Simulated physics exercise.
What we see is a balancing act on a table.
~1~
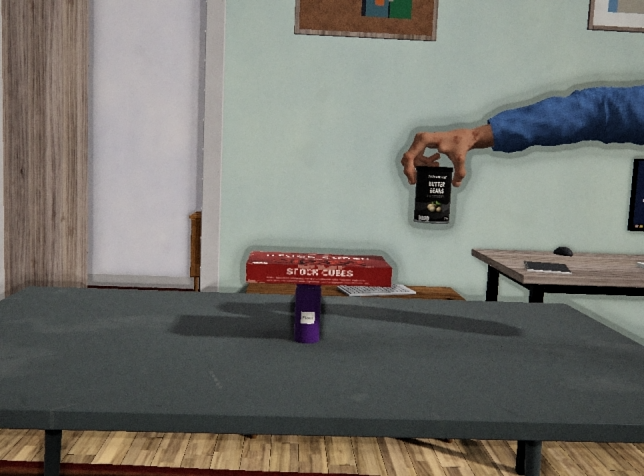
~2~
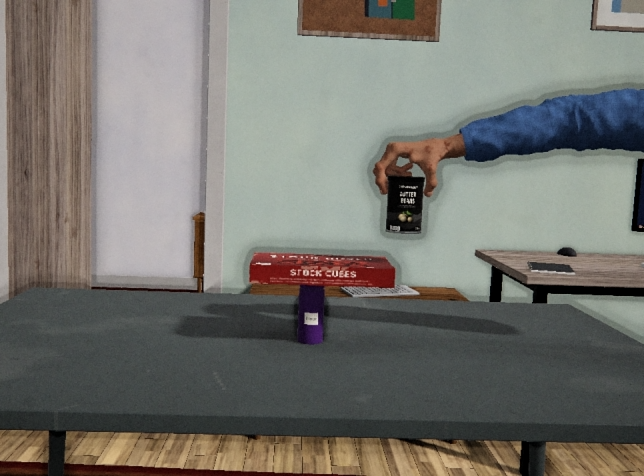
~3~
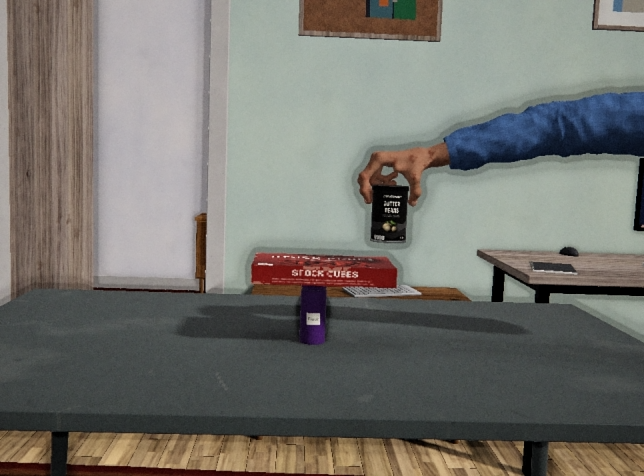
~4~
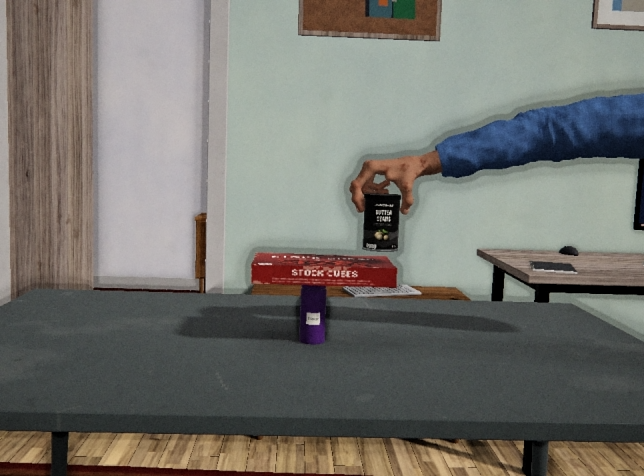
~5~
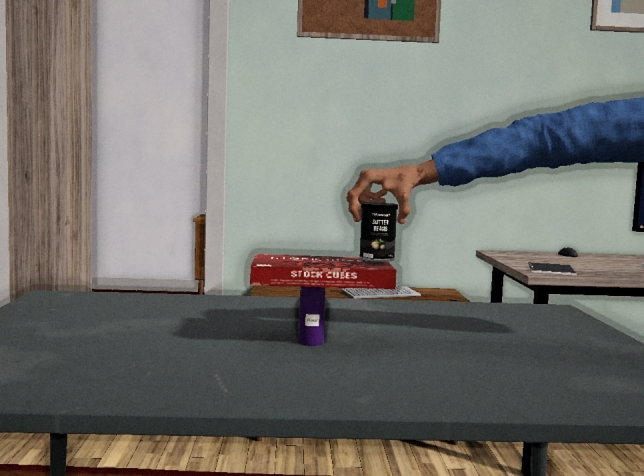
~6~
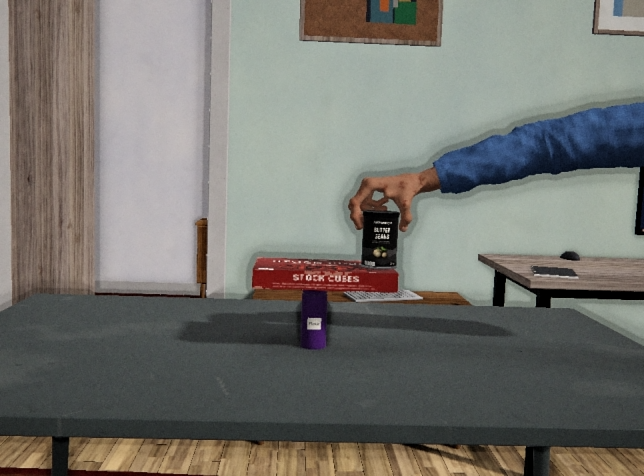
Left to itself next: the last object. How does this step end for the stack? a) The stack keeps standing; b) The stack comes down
b.
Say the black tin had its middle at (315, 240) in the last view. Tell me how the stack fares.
Outcome: Stable.
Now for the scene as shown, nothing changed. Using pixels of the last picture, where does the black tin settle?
It ends near (467, 337).
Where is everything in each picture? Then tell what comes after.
The first picture shows coming down; black tin (433, 195); purple shaker (308, 309).
The second picture shows coming down; black tin (405, 204); purple shaker (311, 310).
The third picture shows coming down; black tin (389, 214); purple shaker (313, 311).
The fourth picture shows coming down; black tin (381, 222); purple shaker (313, 310).
The fifth picture shows coming down; black tin (378, 231); purple shaker (312, 312).
The sixth picture shows set down, still held; black tin (380, 240); purple shaker (314, 315).
Then, 0.40 s on from there, black tin now fallen; red packet turned 61° from how it was put.
Then, 0.70 s on from there, red packet now fallen; purple shaker turned 36° from how it was put.
In the end, fallen, purple shaker, red packet and black tin. At the end, from the last picture's camera, black tin near (467, 337). The stack loses its balance.
